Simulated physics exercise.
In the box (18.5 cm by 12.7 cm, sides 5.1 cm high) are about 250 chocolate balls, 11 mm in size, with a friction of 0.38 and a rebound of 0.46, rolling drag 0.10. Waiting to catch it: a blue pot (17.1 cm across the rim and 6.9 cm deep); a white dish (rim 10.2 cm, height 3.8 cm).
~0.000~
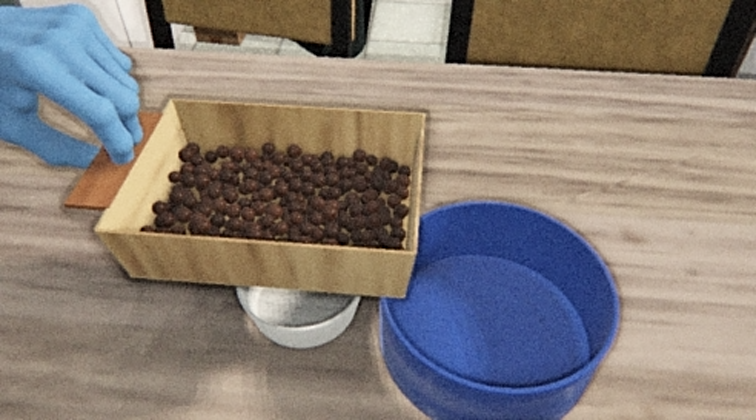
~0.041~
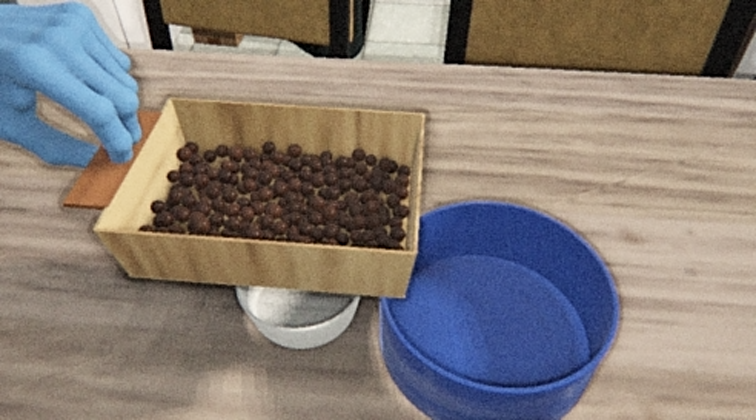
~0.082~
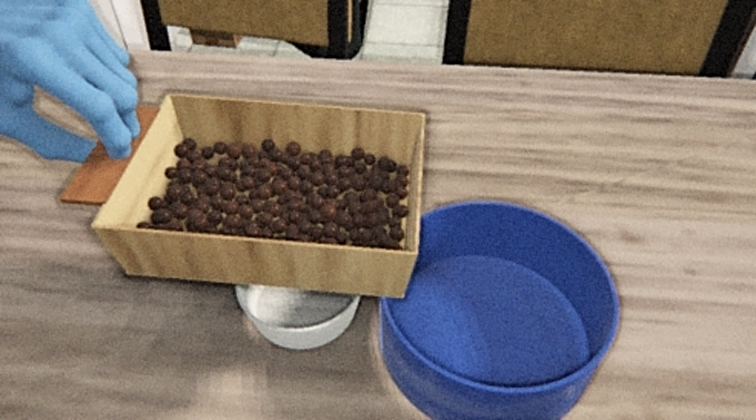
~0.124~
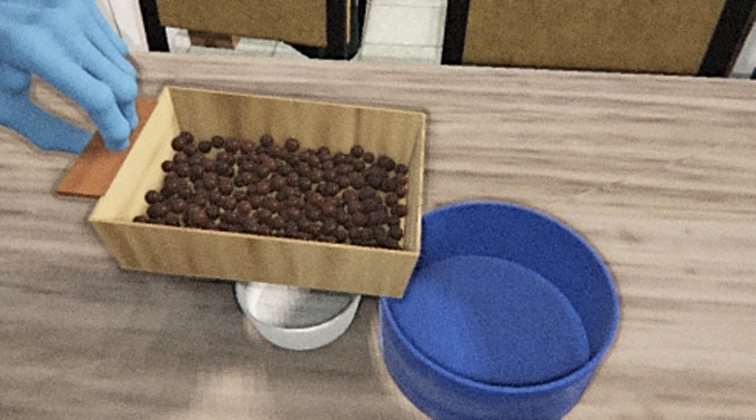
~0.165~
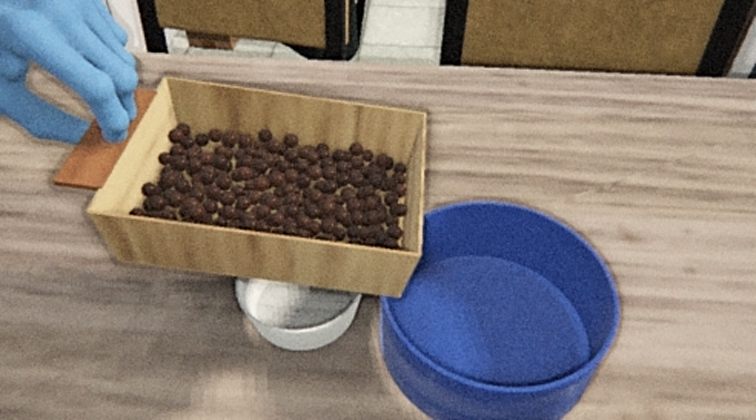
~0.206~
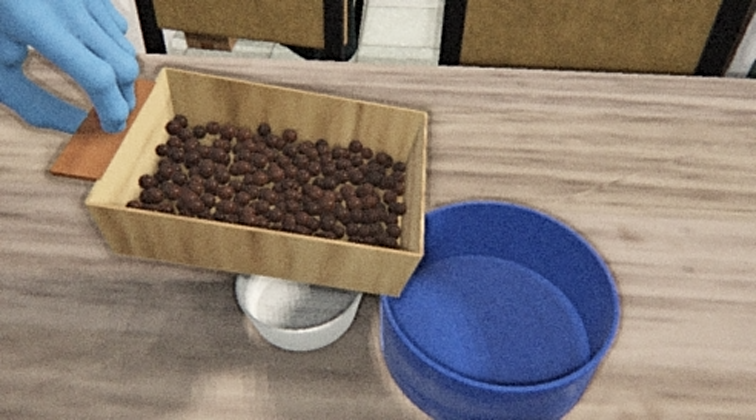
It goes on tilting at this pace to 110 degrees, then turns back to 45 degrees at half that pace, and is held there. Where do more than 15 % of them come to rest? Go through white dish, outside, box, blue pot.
White dish below, outside below, box below, blue pot above.
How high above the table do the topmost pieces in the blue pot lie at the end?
Some 3.5 cm.
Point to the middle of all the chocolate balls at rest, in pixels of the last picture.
Around (511, 348).
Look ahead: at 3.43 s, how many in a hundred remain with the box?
About 0 per cent.
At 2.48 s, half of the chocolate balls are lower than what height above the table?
About 2 cm.
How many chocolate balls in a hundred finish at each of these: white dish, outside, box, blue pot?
White dish 0; outside 0; box 0; blue pot 100.
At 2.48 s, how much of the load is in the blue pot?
Near 100 per cent so far.
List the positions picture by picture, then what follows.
The first frame shows box at (254, 246); tilt 0 degrees; leading edge at (420, 175); middle of the load at (292, 199); blue pot at (497, 283); white dish at (301, 275).
The second frame shows box at (254, 246); tilt 0 degrees; leading edge at (420, 175); middle of the load at (291, 199).
The third frame shows box at (254, 244); tilt 2 degrees; leading edge at (420, 175); middle of the load at (290, 197).
The fourth frame shows box at (254, 242); tilt 4 degrees; leading edge at (421, 176); middle of the load at (289, 194).
The fifth frame shows box at (255, 238); tilt 6 degrees; low side right; leading edge at (423, 176); middle of the load at (288, 190).
The sixth frame shows box at (257, 234); tilt 9 degrees; low side right; leading edge at (424, 176); middle of the load at (287, 186); blue pot at (497, 283); white dish at (301, 278). It turns about 60 degrees a second.
After 1.44 s, tilt 84 degrees; box 95 %, blue pot 5 %; middle of all pieces near (389, 145).
After 2.48 s, tilt 95 degrees; blue pot 100 %; middle of all pieces near (507, 341).
After 3.43 s, tilt 66 degrees; blue pot 100 %; middle of all pieces near (507, 341).
After 4.33 s, tilt 45 degrees; blue pot 100 %; middle of all pieces near (507, 341).
At rest (4.6 s), white dish 0 %, outside 0 %, box 0 %, blue pot 100 %.
